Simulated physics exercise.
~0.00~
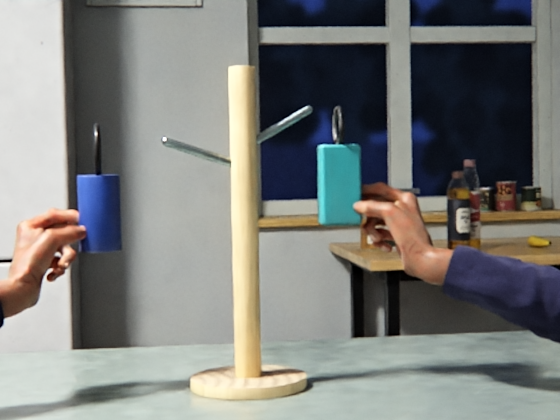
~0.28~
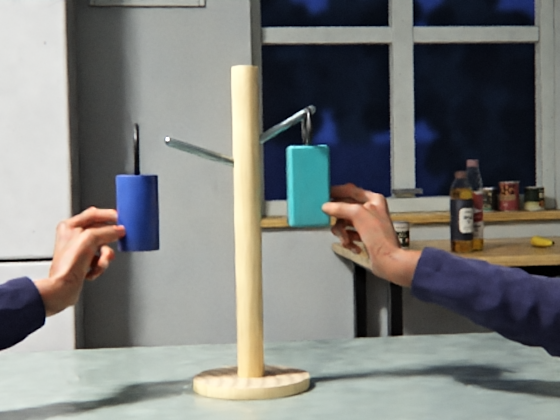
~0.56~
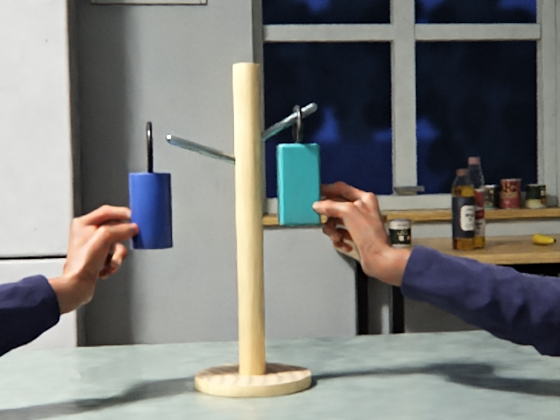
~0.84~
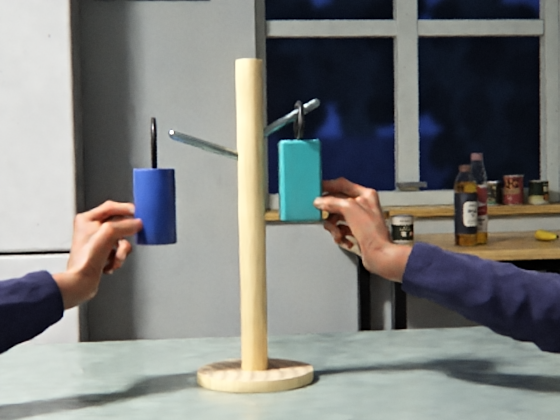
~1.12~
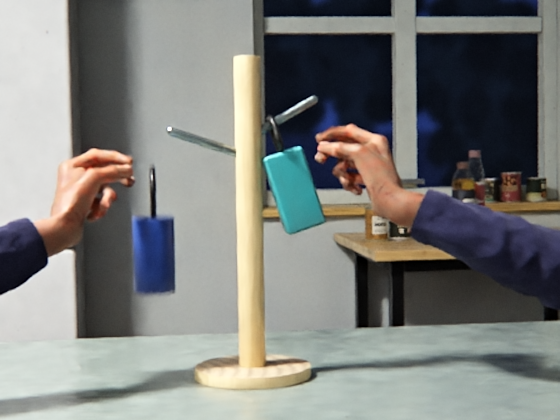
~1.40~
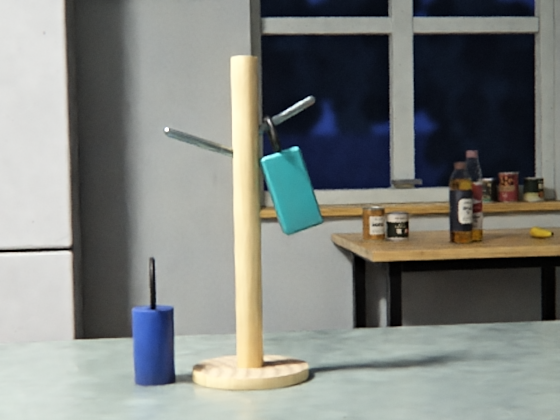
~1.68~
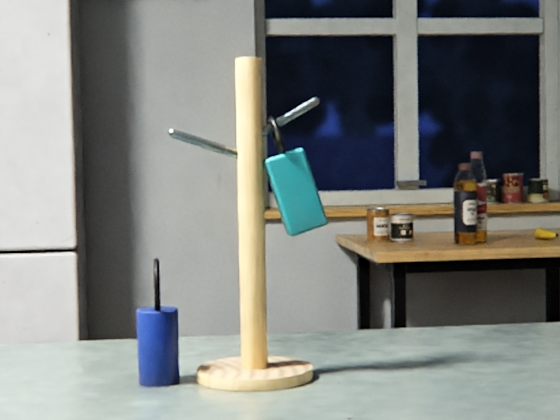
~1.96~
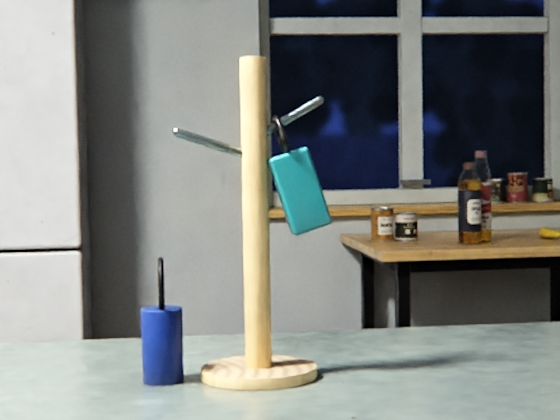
A blue lantern and a turquoise pouch, each held by a hand, move inward toward a wooden peg stand, and the hands let go. The pouch stays hanging tilted from the right peg, while the lantern drops and ends upright on the table at left.
